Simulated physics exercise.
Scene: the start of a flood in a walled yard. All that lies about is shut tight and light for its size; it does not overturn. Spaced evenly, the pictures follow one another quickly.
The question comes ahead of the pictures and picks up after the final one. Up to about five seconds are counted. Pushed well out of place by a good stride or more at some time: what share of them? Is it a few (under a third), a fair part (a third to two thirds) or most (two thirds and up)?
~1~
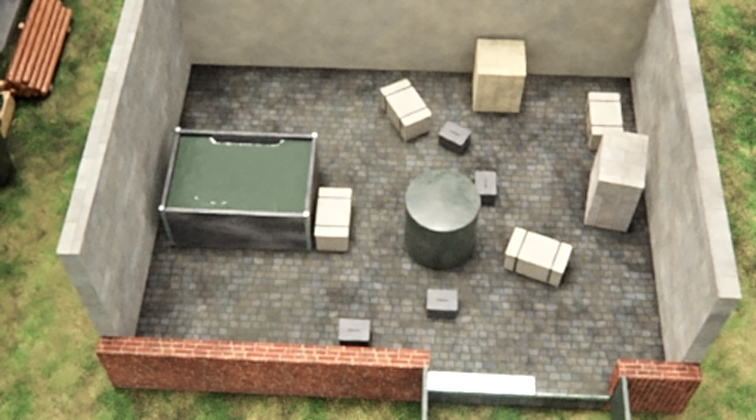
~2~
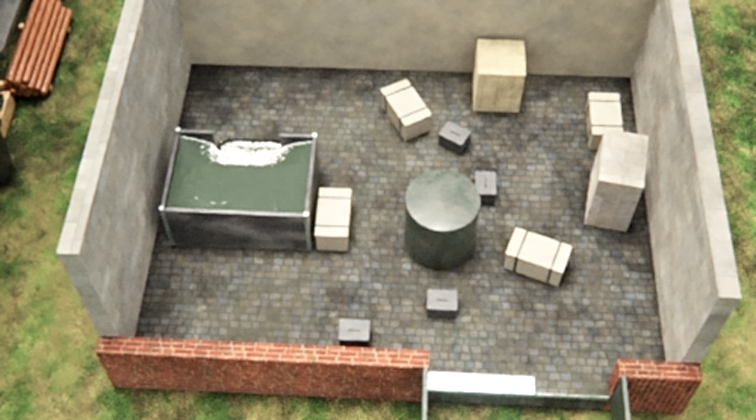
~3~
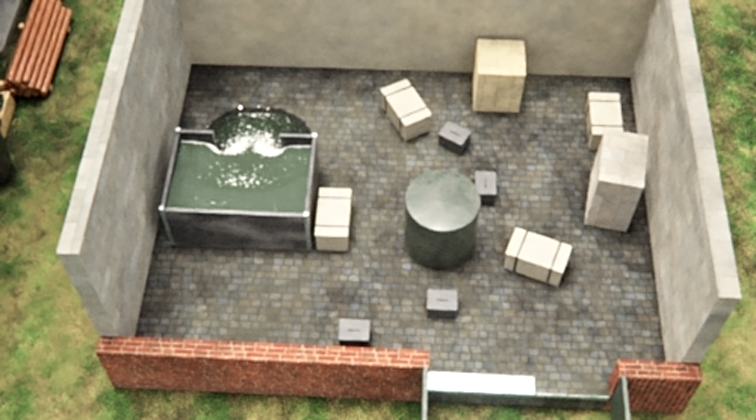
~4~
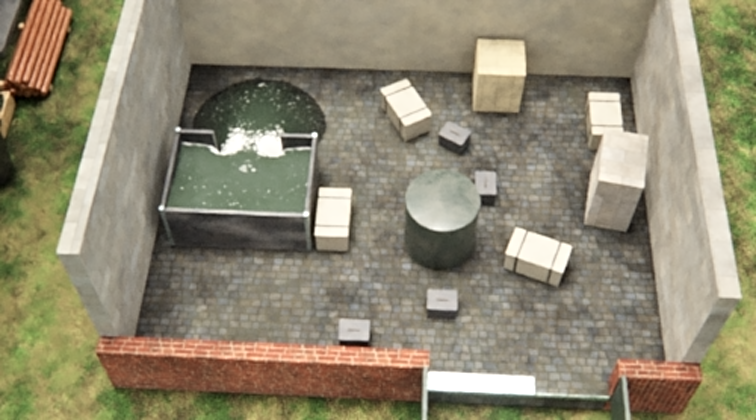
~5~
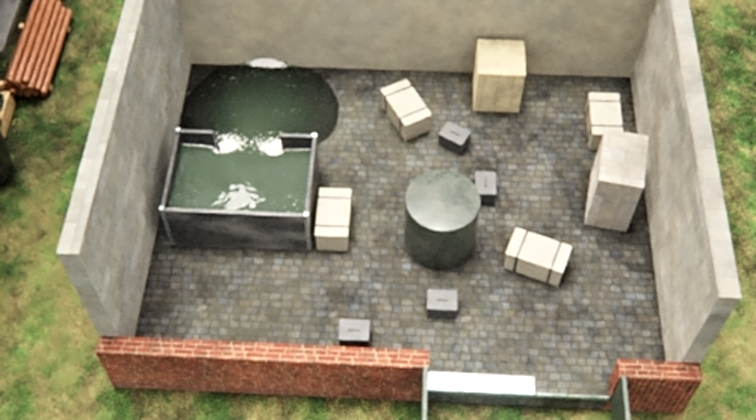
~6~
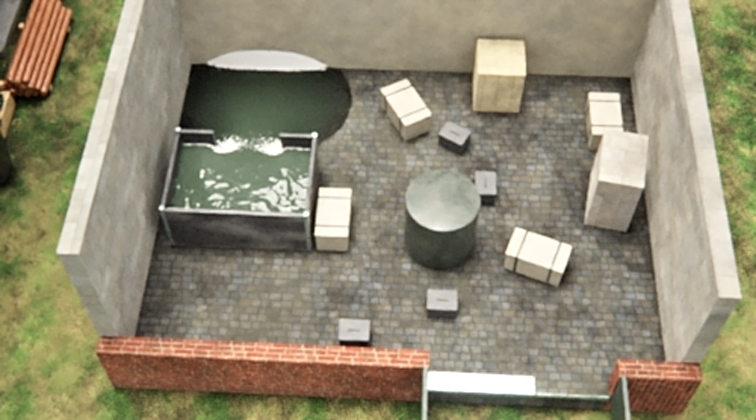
A fair part.
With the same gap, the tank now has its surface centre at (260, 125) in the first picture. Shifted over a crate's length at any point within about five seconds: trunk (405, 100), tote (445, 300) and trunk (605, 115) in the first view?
Object by object, in turn: Travelled a good distance, lingered near its place, lingered near its place.
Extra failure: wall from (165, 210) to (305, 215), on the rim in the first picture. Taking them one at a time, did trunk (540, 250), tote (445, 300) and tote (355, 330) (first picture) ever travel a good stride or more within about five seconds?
Each in turn, ends up that far off, ends up that far off, ends up that far off.
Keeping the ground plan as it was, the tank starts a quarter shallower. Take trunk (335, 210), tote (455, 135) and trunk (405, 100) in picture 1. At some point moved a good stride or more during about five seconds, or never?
Result by item: Didn't cover it; covered it; covered it.
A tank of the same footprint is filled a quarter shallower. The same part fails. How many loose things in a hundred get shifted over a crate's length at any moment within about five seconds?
Close to 40 % of the lot.
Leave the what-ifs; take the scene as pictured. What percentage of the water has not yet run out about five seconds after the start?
100 %.
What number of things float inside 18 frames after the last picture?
I make it 1 of them.
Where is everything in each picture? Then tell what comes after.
The first frame shows a trunk at (334, 212) rests on the ground; a tote at (486, 183) rests on the ground; 0 of 8 have shifted.
The second frame shows a trunk at (334, 212) rests on the ground; a tote at (486, 183), on the bottom; 0 of 8 have shifted.
The third frame shows a trunk at (334, 212) rests on the ground; a tote at (486, 183) rests on the ground; 0 of 8 have shifted.
The fourth frame shows a trunk at (334, 212), on the bottom; a tote at (486, 183), on the bottom; 0 of 8 have shifted.
The fifth frame shows a trunk at (334, 212) rests on the ground; a tote at (486, 183), on the bottom; 0 of 8 have shifted.
The sixth frame shows a trunk at (334, 212), on the bottom; a tote at (486, 183) rests on the ground; 0 of 8 have shifted.
A moment on, 0 of 8 are well off their spots; 0 afloat.
Next, 0 of 8 are well off their spots; 0 afloat.
Later, 2 of 8 are well off their spots; 1 afloat.
In the end, 4 of 8 are well off their spots, and 4 have been at some point; 4 afloat.
